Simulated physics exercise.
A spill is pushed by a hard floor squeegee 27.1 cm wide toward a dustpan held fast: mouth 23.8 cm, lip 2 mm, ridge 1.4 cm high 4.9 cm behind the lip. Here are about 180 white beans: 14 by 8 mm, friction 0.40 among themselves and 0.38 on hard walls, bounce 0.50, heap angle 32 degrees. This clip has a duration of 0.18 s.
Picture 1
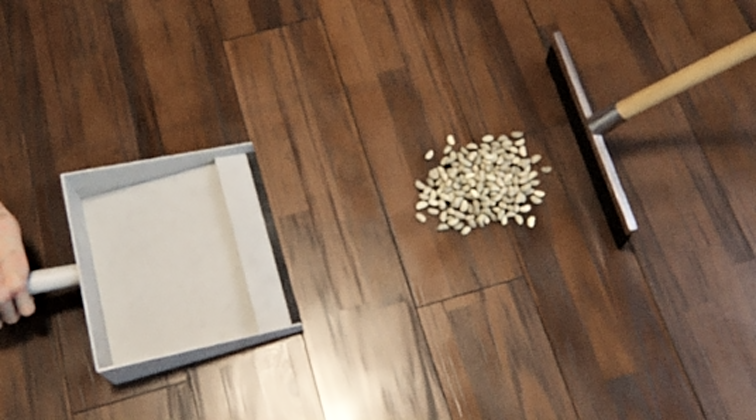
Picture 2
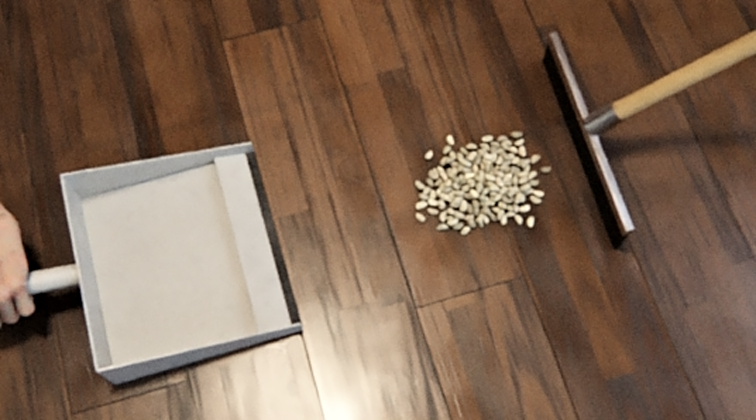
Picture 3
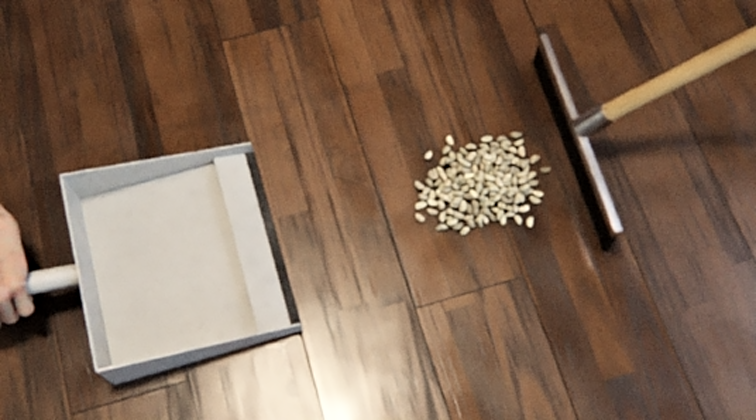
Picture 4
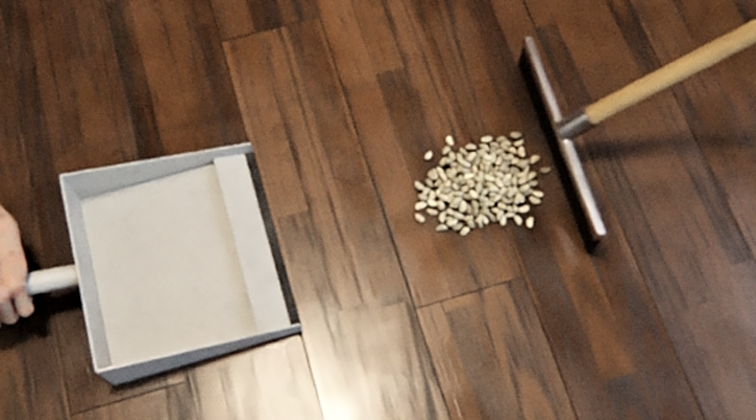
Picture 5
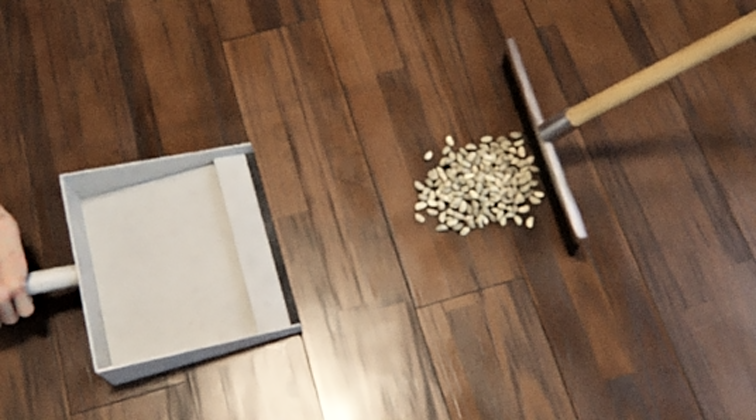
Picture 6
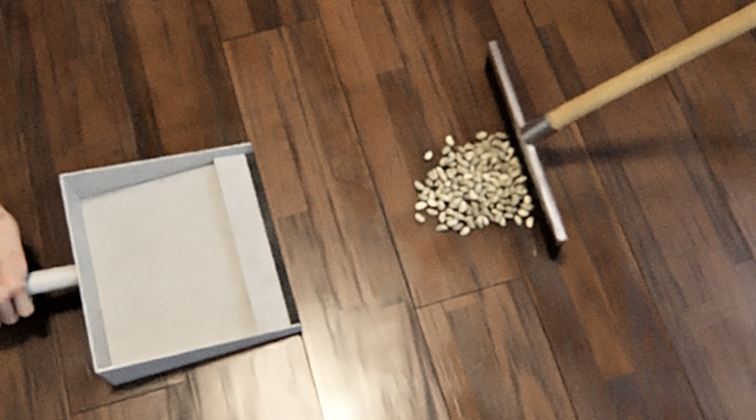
A hand held a pale dustpan still on a dark wooden floor while a wooden-handled squeegee slid slowly left, reached a small heap of white beans and nudged its right edge.
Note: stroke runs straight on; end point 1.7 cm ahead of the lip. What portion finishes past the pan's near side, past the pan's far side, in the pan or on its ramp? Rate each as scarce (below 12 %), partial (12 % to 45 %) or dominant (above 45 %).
Ratings: Near side - scarce; far side - scarce; pan - dominant.
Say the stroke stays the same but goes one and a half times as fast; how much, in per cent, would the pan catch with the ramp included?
About 55 per cent.
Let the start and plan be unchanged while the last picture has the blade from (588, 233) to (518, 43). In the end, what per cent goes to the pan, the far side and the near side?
Pan 45 % / far 10 % / near 5 %.
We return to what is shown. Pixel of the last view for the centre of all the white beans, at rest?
About (263, 217).
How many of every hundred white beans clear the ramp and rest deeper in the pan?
I'd put it near 10 per cent.
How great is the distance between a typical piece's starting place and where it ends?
I'd say close to 28 cm.
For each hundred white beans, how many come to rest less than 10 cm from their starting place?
The figure is some 0 percent.
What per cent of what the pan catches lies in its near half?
Around 30 percent.
Then, 0.23 s after the last picture, middle of the blade 17 cm from the lip; 0 % over the lip, far side 0 %, near side 0 %.
Then, 0.38 s after the last picture, middle of the blade 7 cm from the lip; 0 % over the lip, far side 5 %, near side 0 %.
Then, 0.66 s after the last picture, middle of the blade 2 cm from the lip; 55 % over the lip, far side 5 %, near side 5 %.
In the end, near side 0 %, far side 5 %, pan 50 %, in front of the lip or behind the blade 40 %.
